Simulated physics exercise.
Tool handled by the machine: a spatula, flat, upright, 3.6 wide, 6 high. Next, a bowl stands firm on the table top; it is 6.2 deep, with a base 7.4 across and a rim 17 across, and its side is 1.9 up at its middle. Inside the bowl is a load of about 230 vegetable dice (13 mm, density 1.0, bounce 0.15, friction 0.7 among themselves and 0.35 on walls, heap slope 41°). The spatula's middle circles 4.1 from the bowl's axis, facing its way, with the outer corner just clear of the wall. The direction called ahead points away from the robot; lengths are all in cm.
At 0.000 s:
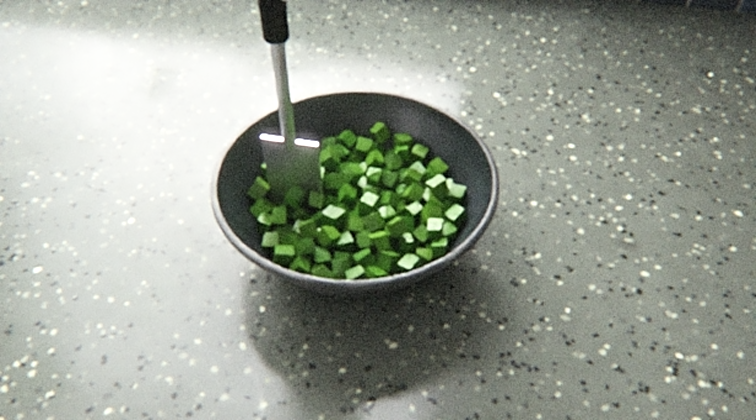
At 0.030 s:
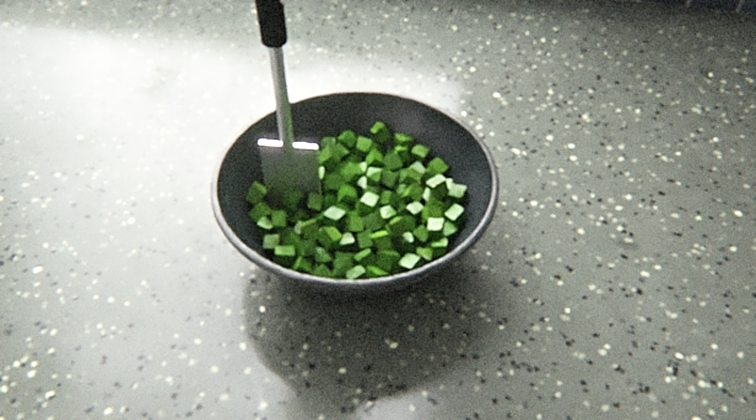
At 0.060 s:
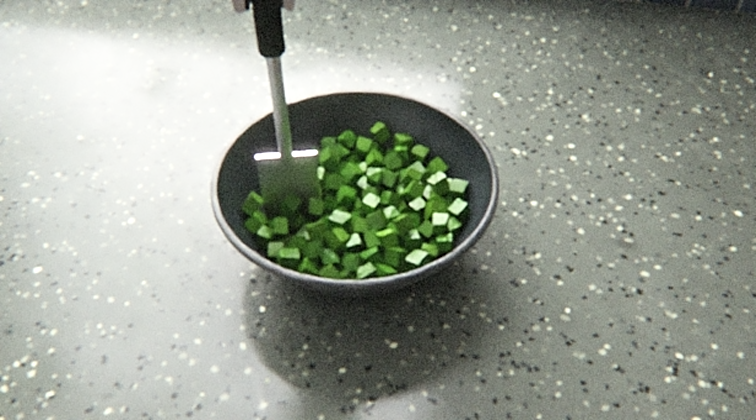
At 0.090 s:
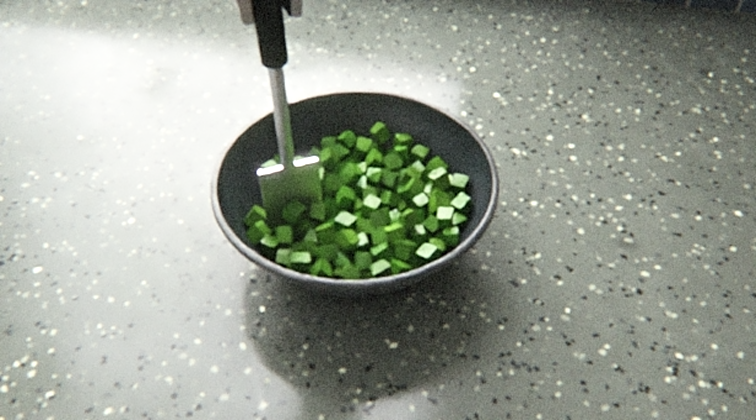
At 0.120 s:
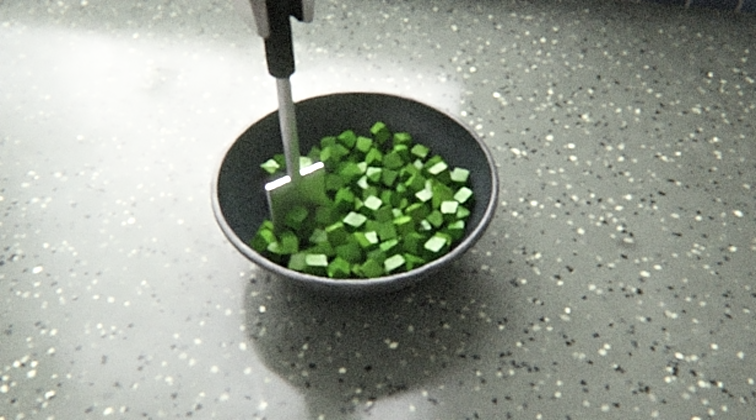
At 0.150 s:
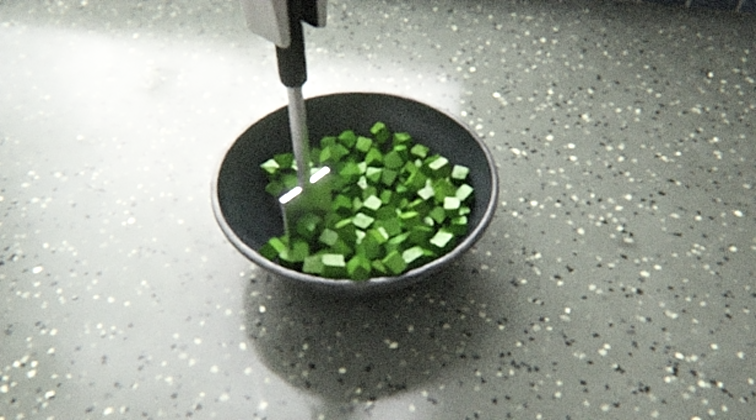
On a speckled countertop, a machine-held spatula sweeping slowly along the left side of a dark bowl, nudging green cubes toward the viewer.
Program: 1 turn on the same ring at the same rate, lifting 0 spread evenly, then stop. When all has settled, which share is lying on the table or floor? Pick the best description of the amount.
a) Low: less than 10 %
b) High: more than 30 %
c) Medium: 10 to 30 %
Medium: 10 to 30 %.
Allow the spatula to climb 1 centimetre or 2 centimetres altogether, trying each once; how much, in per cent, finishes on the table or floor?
Estimates: 20 % and 20 %.
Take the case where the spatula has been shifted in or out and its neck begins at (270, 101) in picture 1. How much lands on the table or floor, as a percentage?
About 20 %.
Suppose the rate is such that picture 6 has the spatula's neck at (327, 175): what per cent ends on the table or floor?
About 30 %.
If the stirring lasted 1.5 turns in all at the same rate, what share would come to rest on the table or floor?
It would be near 25 per cent.
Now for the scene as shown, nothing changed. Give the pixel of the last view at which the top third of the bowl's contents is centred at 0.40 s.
The top third is centred near (428, 140) in the last picture.
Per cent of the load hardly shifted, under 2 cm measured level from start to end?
I'd say something near 5 percent.
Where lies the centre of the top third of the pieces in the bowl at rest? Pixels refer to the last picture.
Close to (308, 235).
By 0.40 s, 177° round, highest piece 8 above the table; 210 in the bowl, 8 on the table or floor, 9 in flight or on the tool.
By 0.65 s, 293° round, highest piece 8 above the table; 190 in the bowl, 33 on the table or floor, 4 in flight or on the tool.
By 0.97 s, 0° round, highest piece 7 above the table; 181 in the bowl, 46 on the table or floor.
By 1.67 s, 0° round, highest piece 7 above the table; 181 in the bowl, 46 on the table or floor.
Final count, 181 in the bowl, 46 on the table or floor. That is 20 % on the table or floor.
